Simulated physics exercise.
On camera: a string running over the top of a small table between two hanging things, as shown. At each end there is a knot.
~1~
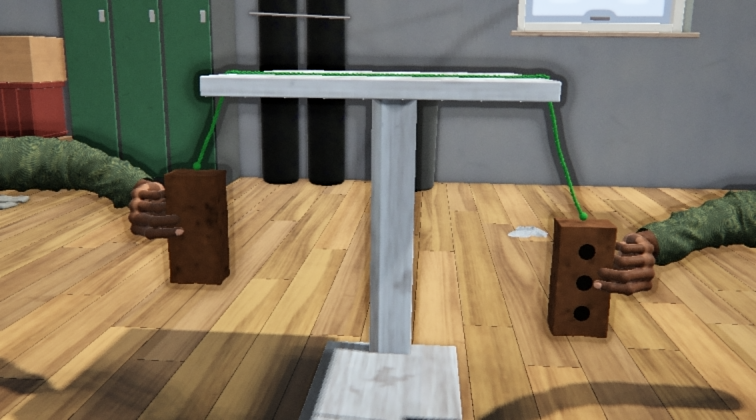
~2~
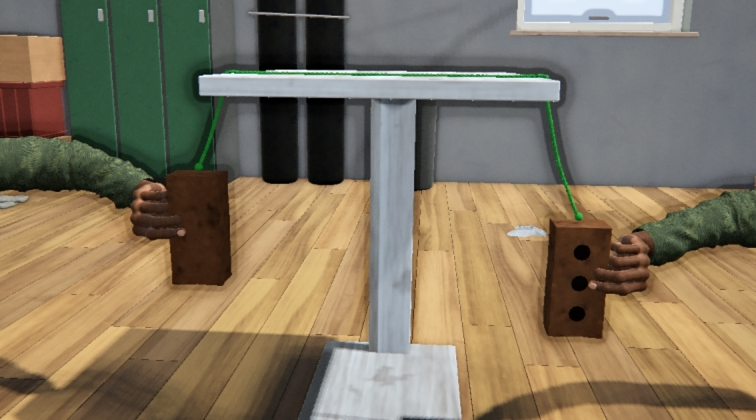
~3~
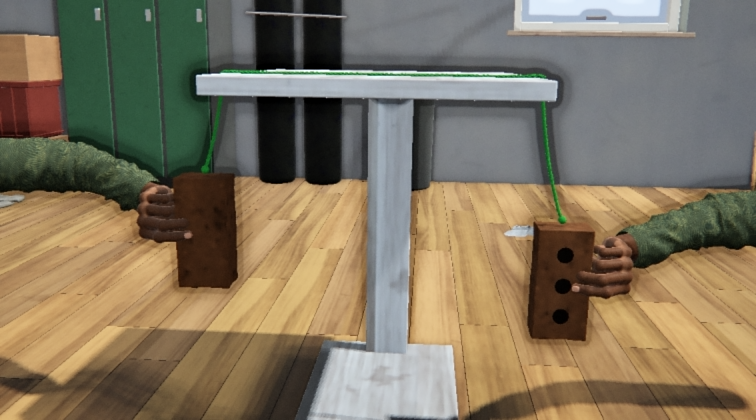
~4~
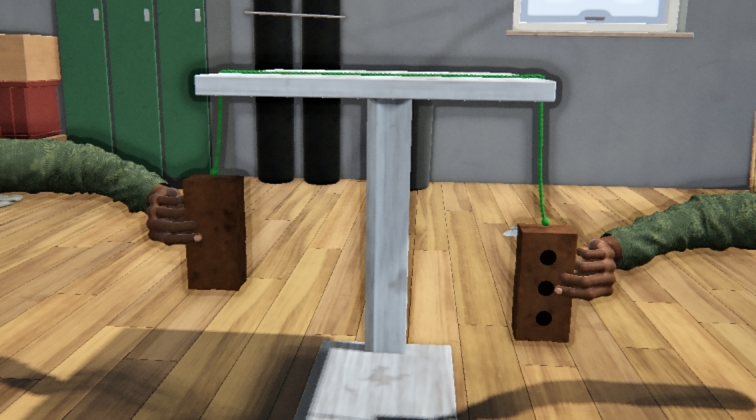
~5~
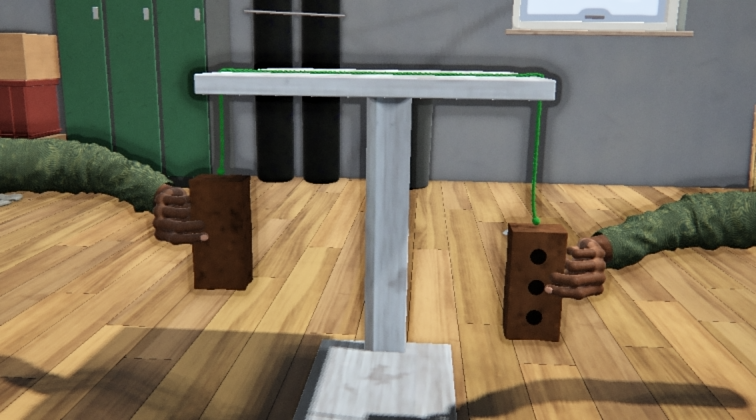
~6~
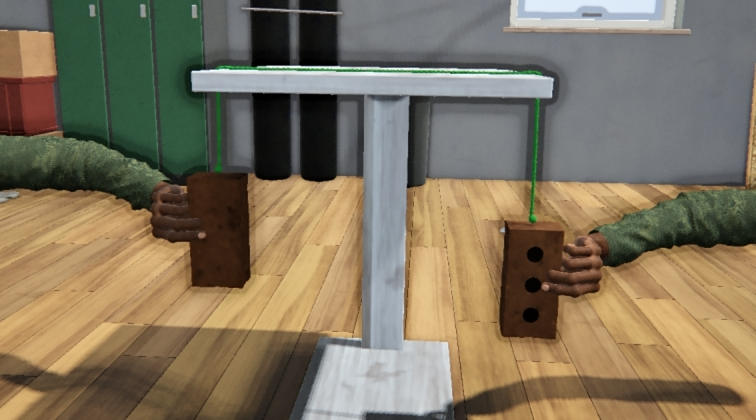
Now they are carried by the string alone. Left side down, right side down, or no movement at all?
At rest.
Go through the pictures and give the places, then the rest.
The first picture shows left brick (198, 227); right brick (580, 278); string over the top (409, 76).
The second picture shows left brick (200, 227); right brick (576, 278).
The third picture shows left brick (207, 230); right brick (559, 281).
The fourth picture shows left brick (216, 233); right brick (543, 283).
The fifth picture shows left brick (222, 232); right brick (533, 282).
The sixth picture shows left brick (220, 230); right brick (530, 279); string over the top (401, 72).
Then, 0.64 s past the final frame, left brick at the same height near (226, 231); right brick at the same height near (520, 280).
Then, 1.34 s past the final frame, left brick at the same height near (223, 231); right brick at the same height near (529, 281).
When it is over, left brick at the same height near (224, 231); right brick at the same height near (520, 280). The string keeps its balance.
